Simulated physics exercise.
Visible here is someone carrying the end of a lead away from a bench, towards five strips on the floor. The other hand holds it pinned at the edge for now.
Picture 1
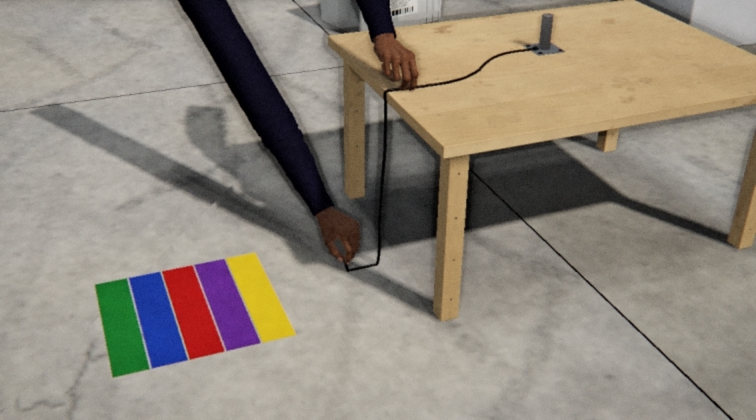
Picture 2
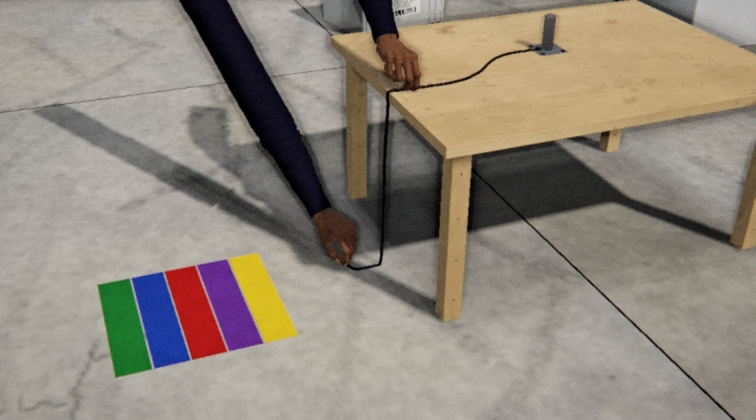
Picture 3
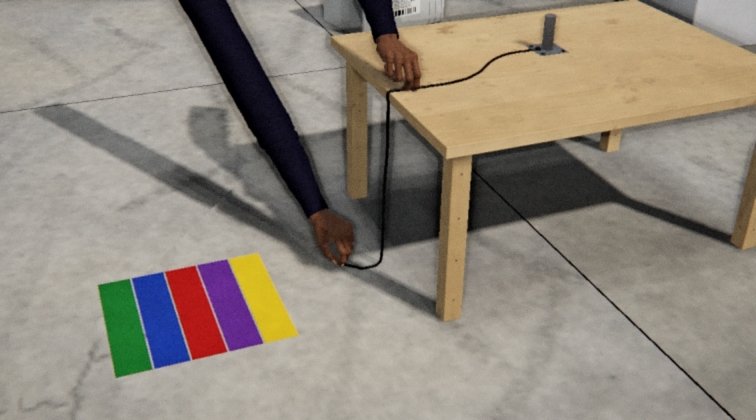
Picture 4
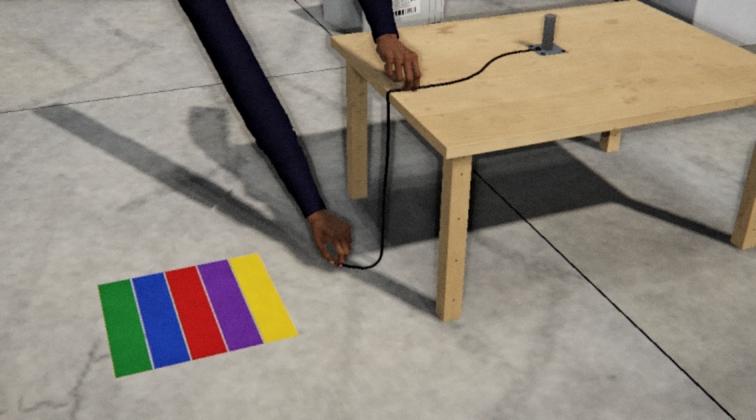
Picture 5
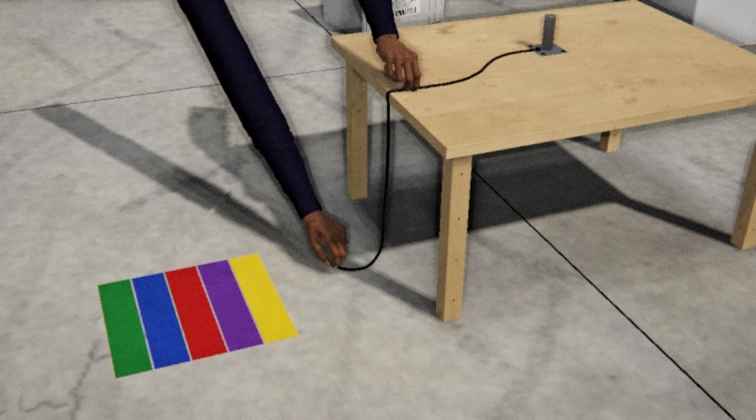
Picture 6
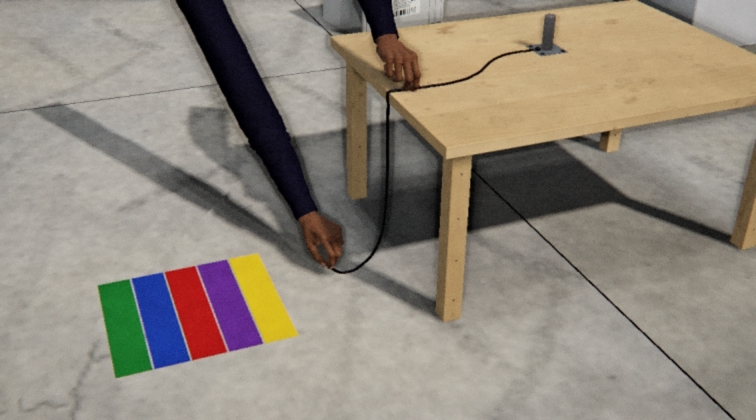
On a bare, cracked grey concrete floor, seen from above at an angle, a pale wooden table stands at the right. A black lead runs from a small grey upright piece on the tabletop to a hand at the edge, then down to another dark-sleeved hand near five strips, green, blue, red, purple and yellow. The lower hand edges slightly left with the lead's end, the hanging bend rounding, while the upper hand and view stay still.
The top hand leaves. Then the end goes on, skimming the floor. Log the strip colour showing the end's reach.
Reach: Purple strip.
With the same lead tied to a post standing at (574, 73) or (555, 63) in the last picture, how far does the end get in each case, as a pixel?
Near (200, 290), then near (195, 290).
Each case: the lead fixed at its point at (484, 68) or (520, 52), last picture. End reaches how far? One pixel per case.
Roughly (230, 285) and (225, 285).
Early on, end near (289, 273); short of the strips.
Midway, end near (247, 282); over yellow.
At the end of the slack, end near (223, 287); over purple. The end stops over the purple strip.
